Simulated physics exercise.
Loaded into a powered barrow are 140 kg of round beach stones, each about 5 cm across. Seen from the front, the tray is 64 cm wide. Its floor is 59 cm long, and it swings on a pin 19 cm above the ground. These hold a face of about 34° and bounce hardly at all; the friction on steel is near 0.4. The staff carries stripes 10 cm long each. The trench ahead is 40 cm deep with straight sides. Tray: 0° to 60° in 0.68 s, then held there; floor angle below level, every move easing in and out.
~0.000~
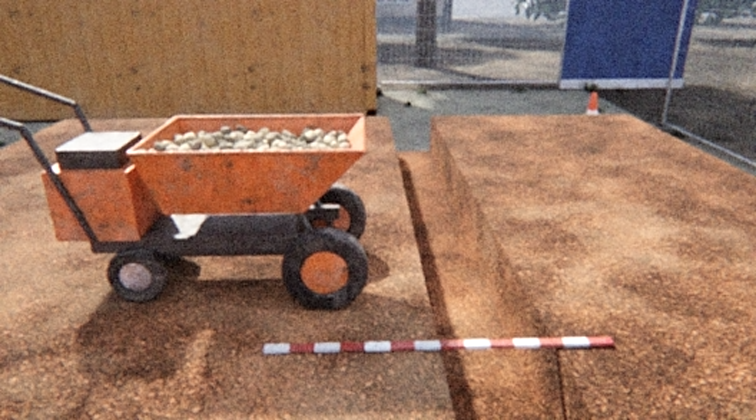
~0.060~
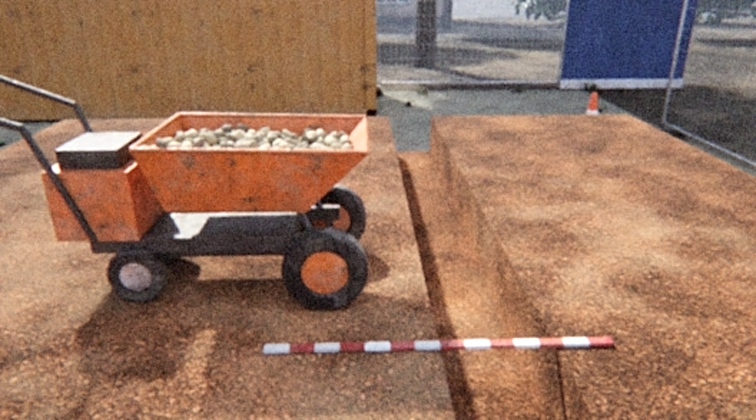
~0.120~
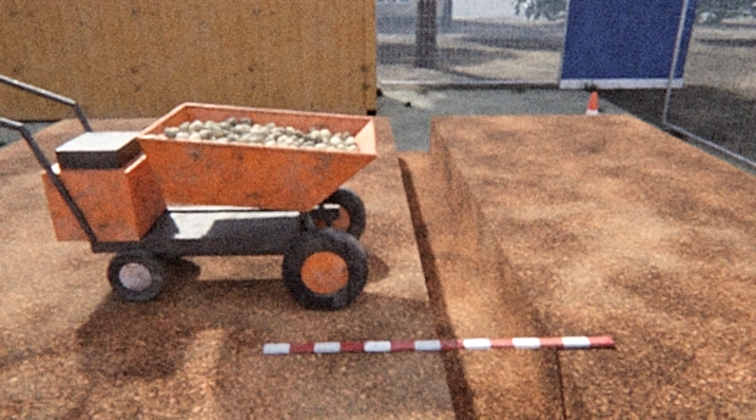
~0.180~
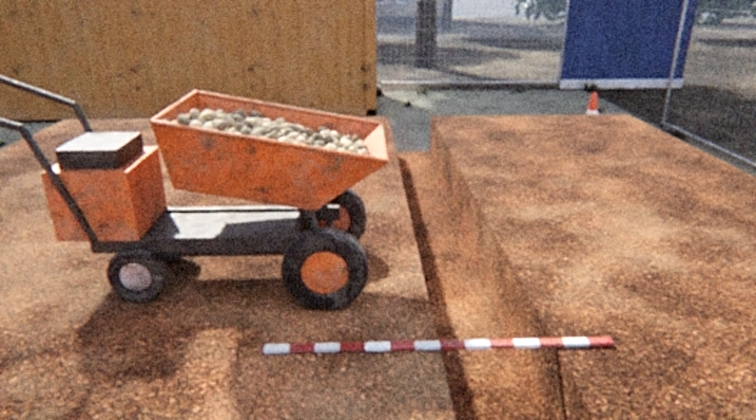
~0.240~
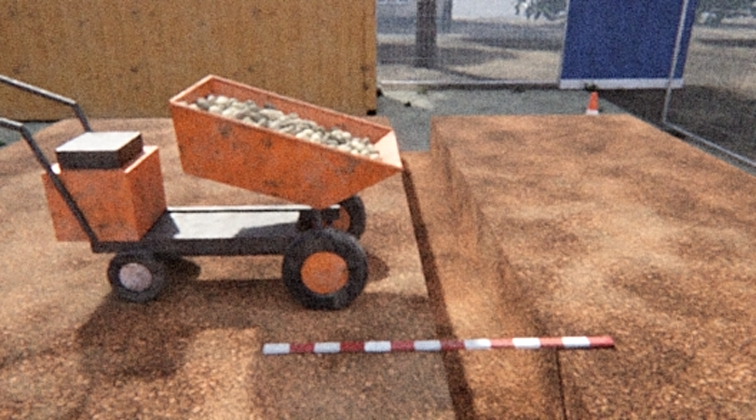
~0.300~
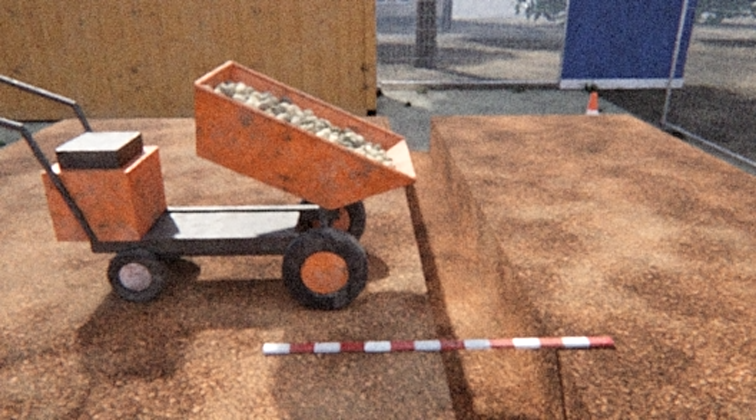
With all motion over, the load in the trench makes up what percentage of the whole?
It makes up about 70 percent of the whole load.
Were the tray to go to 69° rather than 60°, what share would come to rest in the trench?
Some 70 in a hundred, I'd say.
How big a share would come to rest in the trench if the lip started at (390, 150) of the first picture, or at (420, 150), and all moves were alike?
Around 50% for the first place and 30% for the second.
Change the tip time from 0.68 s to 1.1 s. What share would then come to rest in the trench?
Then some 85 per cent would.
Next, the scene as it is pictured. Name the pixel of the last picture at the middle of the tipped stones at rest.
Their middle lands near (493, 325).
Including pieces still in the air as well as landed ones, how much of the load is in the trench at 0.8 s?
I'd put it near 20 per cent.
After 0.5 s the floor is at 51°; 100 % in the tray; the foremost stones are at (428, 201).
After 0.8 s the floor is at 60°; 81 % in the tray, 19 % in the trench; the foremost stones are at (515, 251).
After 1.1 s the floor is at 60°; 28 % in the tray, 43 % in the trench, 29 % past the trench; the foremost stones are at (642, 270).
After 3.1 s the floor is at 60°; 0 % in the tray, 70 % in the trench, 30 % past the trench; the foremost stones are past the picture's edge.
